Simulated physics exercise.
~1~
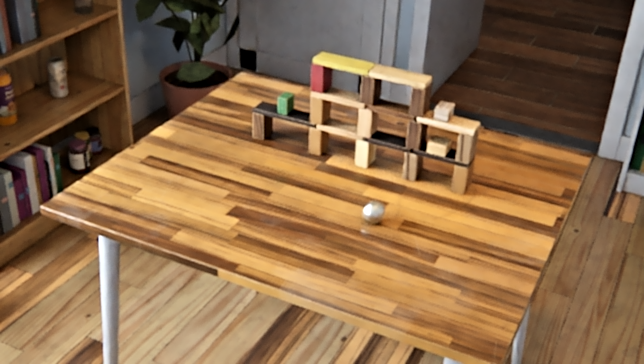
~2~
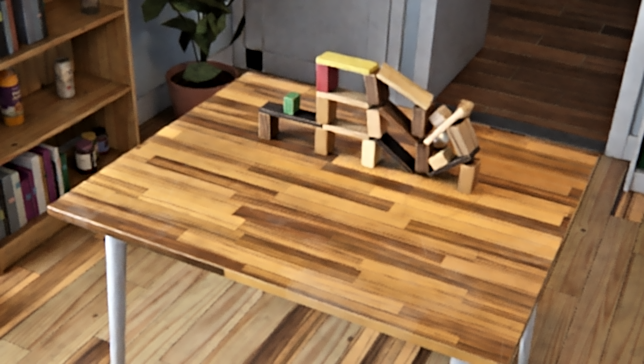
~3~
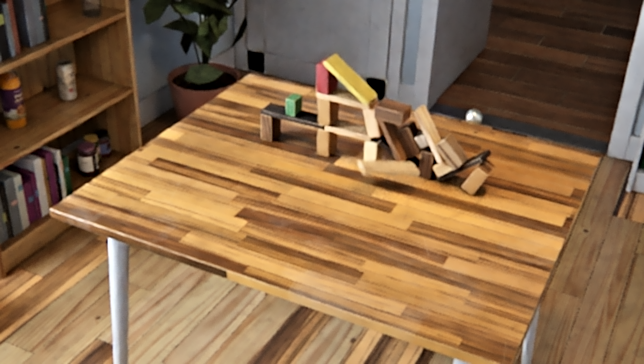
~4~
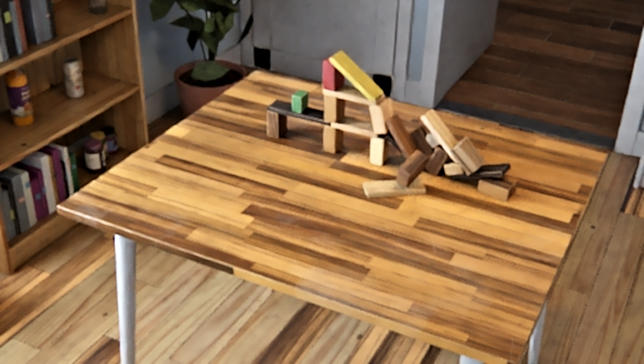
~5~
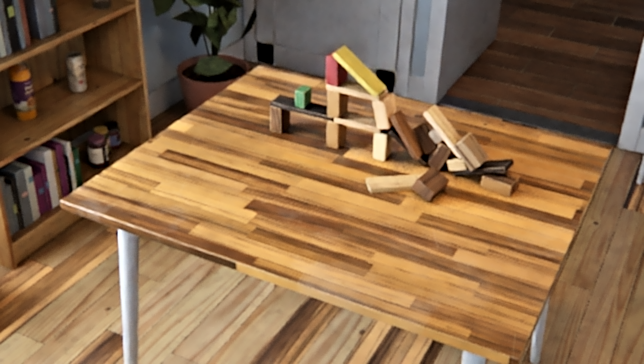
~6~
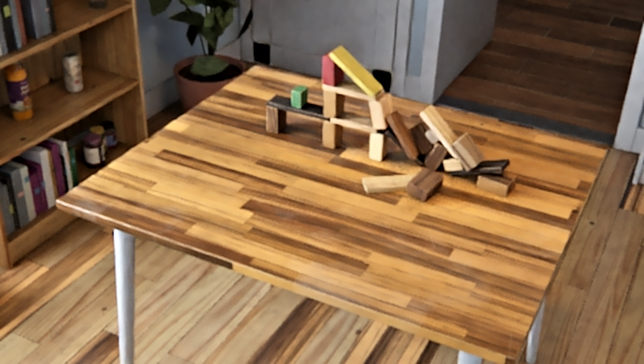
A small house of wooden blocks and planks stood on a table as a pale ball rolled into it, collapsing the right side into a heap and tipping the yellow plank, while the red post and green block stayed up on the left.
